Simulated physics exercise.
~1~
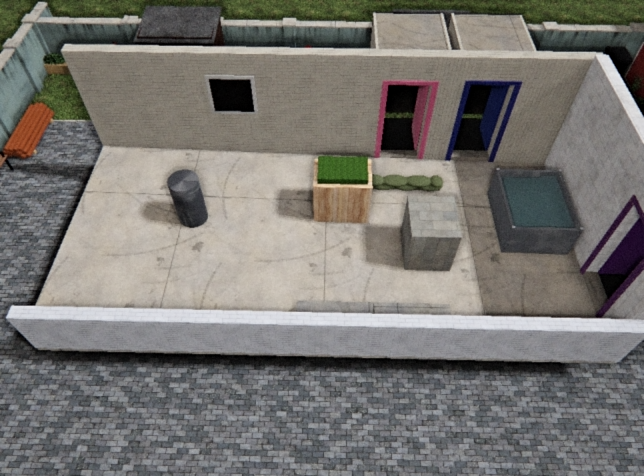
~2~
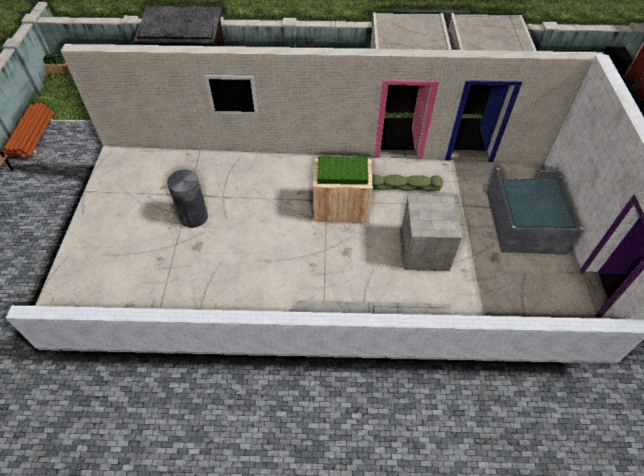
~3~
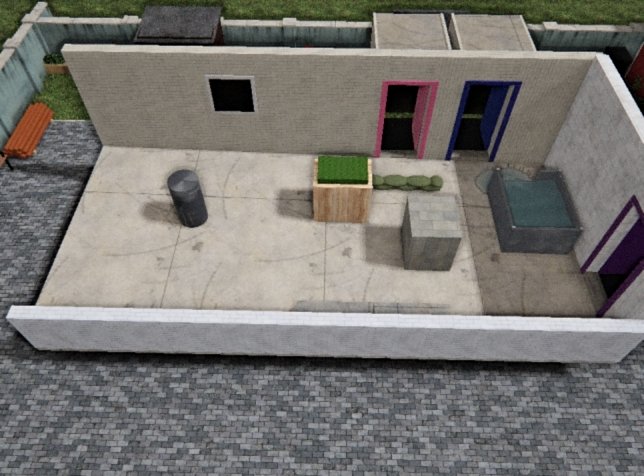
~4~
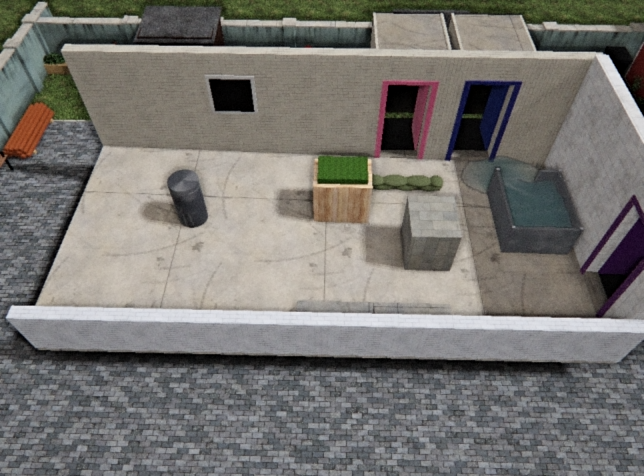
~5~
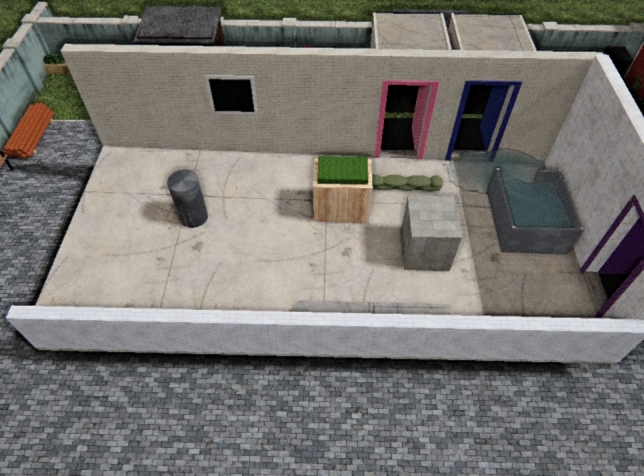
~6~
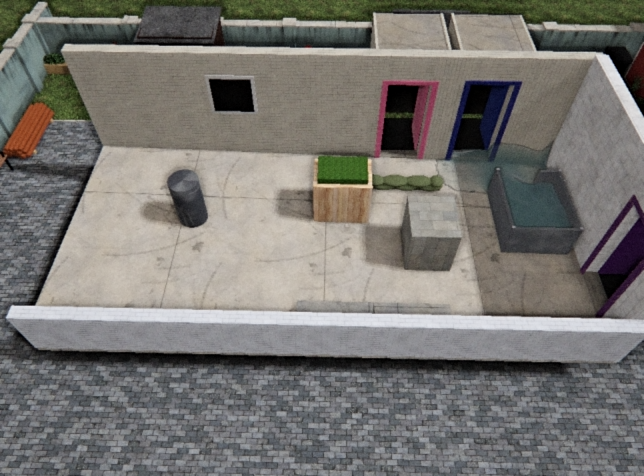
In a walled, roofless room beside a grey paved lane, an open tank of water sits whole and still near the pink and blue doorways. Water then comes out on the tank's far side and spreads in a thin sheet across the floor, creeping left past the blue doorway.
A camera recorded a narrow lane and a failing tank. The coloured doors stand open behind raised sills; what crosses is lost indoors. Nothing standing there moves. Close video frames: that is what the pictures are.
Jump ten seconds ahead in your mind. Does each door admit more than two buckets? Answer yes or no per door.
Answers: The blue door: Yes; the purple door: No; the pink door: Yes.
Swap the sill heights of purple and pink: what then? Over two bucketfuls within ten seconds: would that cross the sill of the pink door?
Note: Pink falls below the cutoff.
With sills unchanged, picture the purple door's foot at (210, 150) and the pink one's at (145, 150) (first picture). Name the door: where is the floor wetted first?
The flood hits the blue-painted one before any other door.
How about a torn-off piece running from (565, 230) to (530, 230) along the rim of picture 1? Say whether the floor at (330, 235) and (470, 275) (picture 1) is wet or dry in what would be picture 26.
Well, the first place would be still bare and the second one submerged.
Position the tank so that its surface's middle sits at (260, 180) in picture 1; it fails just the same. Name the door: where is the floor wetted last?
That would be the purple door, I think.
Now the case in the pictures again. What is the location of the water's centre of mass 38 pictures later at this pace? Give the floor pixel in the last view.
It is near (428, 204).
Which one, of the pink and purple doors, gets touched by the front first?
I'd say the one in pink.
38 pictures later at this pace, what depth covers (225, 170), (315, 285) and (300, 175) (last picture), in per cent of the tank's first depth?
In order: Roughly 4, 0 and 4 in a hundred.
A moment on, water covers 10 % of the floor; the blue door over two buckets in, the purple door not reached, the pink door wet at the sill, nothing in.
Next, water covers 10 % of the floor; the blue door far over two buckets in, the purple door wet at the sill, nothing in, the pink door wet at the sill, nothing in.
Then, water covers 20 % of the floor; the blue door far over two buckets in, the purple door wet at the sill, nothing in, the pink door under two buckets in.
Later, water covers 45 % of the floor; the blue door far over two buckets in, the purple door wet at the sill, nothing in, the pink door over two buckets in.
In the end, water covers 50 % of the floor; the blue door far over two buckets in, the purple door wet at the sill, nothing in, the pink door over two buckets in.
